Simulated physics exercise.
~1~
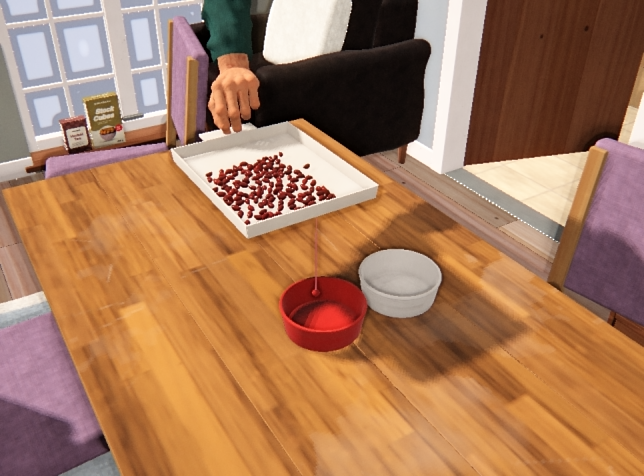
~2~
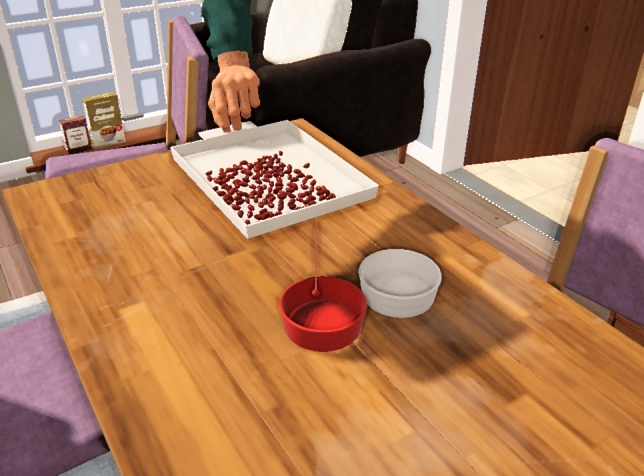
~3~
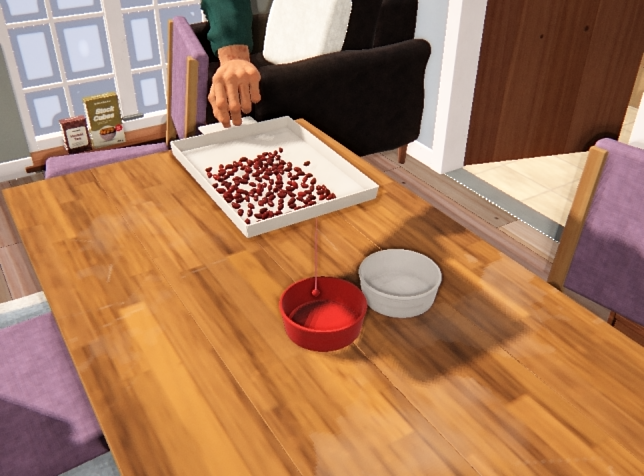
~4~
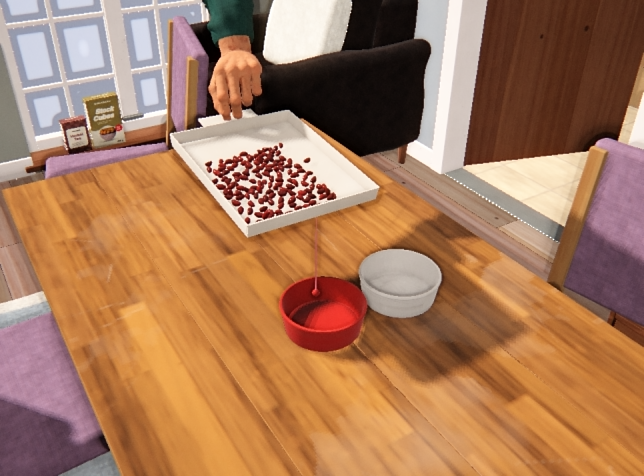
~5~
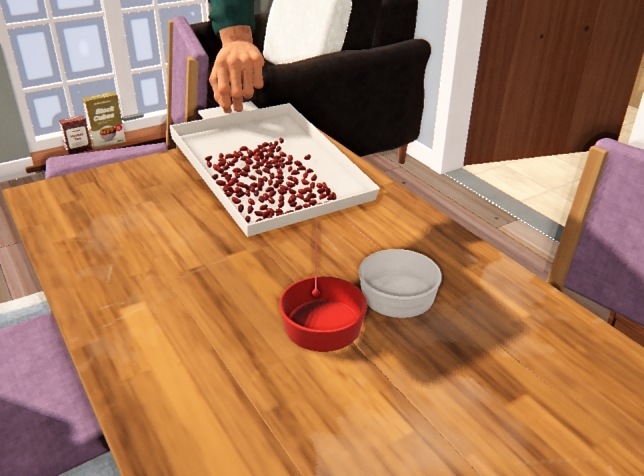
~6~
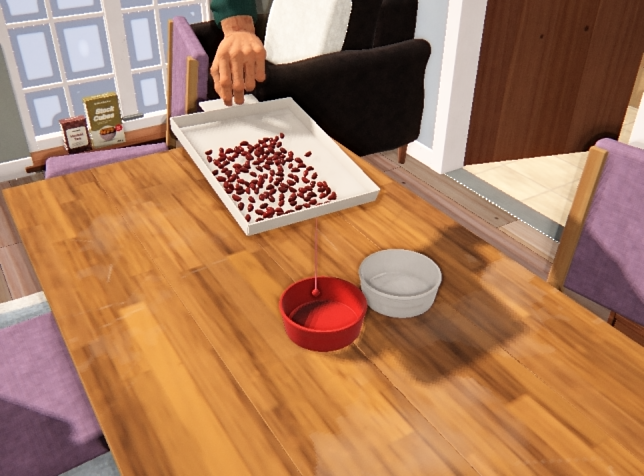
At a wooden dining table, a hand held a white tray of red beans above a red bowl and a white one, then slowly raised the tray's back end, tilting it slightly.
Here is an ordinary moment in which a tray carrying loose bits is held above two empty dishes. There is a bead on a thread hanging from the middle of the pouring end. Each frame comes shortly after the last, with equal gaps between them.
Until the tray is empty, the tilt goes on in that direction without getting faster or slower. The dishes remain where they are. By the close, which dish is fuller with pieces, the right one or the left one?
The left one.
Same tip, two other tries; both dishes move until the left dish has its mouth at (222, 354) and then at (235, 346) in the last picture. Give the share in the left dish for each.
Near 0 % and 0 %.
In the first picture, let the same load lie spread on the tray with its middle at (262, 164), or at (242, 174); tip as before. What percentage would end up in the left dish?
Near 40 and 40 percent respectively.
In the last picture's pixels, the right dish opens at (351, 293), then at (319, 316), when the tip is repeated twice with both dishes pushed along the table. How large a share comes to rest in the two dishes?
In order: 50 percent, then 50 percent.
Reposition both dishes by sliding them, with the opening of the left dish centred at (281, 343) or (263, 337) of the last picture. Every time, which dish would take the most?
The rightmost dish, then the rightmost dish.
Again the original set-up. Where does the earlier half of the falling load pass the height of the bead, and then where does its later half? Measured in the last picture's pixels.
(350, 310), then (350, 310).
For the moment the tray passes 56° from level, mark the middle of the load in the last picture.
The load is centred around (304, 185).
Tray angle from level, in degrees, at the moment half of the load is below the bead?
Near 110 degrees.
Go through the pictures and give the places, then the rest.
In the first picture, corners of the pouring end at (247, 225) and (376, 185), level; middle of the load at (271, 185), kidney beans; left dish at (346, 336); right dish at (424, 303); bead on its thread at (316, 293).
In the second picture, corners of the pouring end at (247, 225) and (376, 185), level; middle of the load at (271, 184).
In the third picture, corners of the pouring end at (247, 225) and (377, 186), tipped barely, lowest at the right corner; middle of the load at (271, 182).
In the fourth picture, corners of the pouring end at (248, 224) and (377, 187), tipped a little, lowest at the right corner; middle of the load at (271, 179).
In the fifth picture, corners of the pouring end at (248, 224) and (377, 188), tipped a little, lowest at the right corner; middle of the load at (265, 179).
In the sixth picture, corners of the pouring end at (249, 224) and (378, 189), tipped a little, lowest at the right corner; middle of the load at (265, 176); left dish at (346, 336); right dish at (424, 303).
Soon, tray tipped steeply; all on the tray.
A while on, tray tipped right over; nearly all on the tray; a stray few in the air.
Towards the end, tray tipped past a quarter turn; about a third in the left dish; a small part in the right dish; about half outside both.
Finally, tray tipped past a quarter turn; about a third in the left dish; a small part in the right dish; about half outside both.
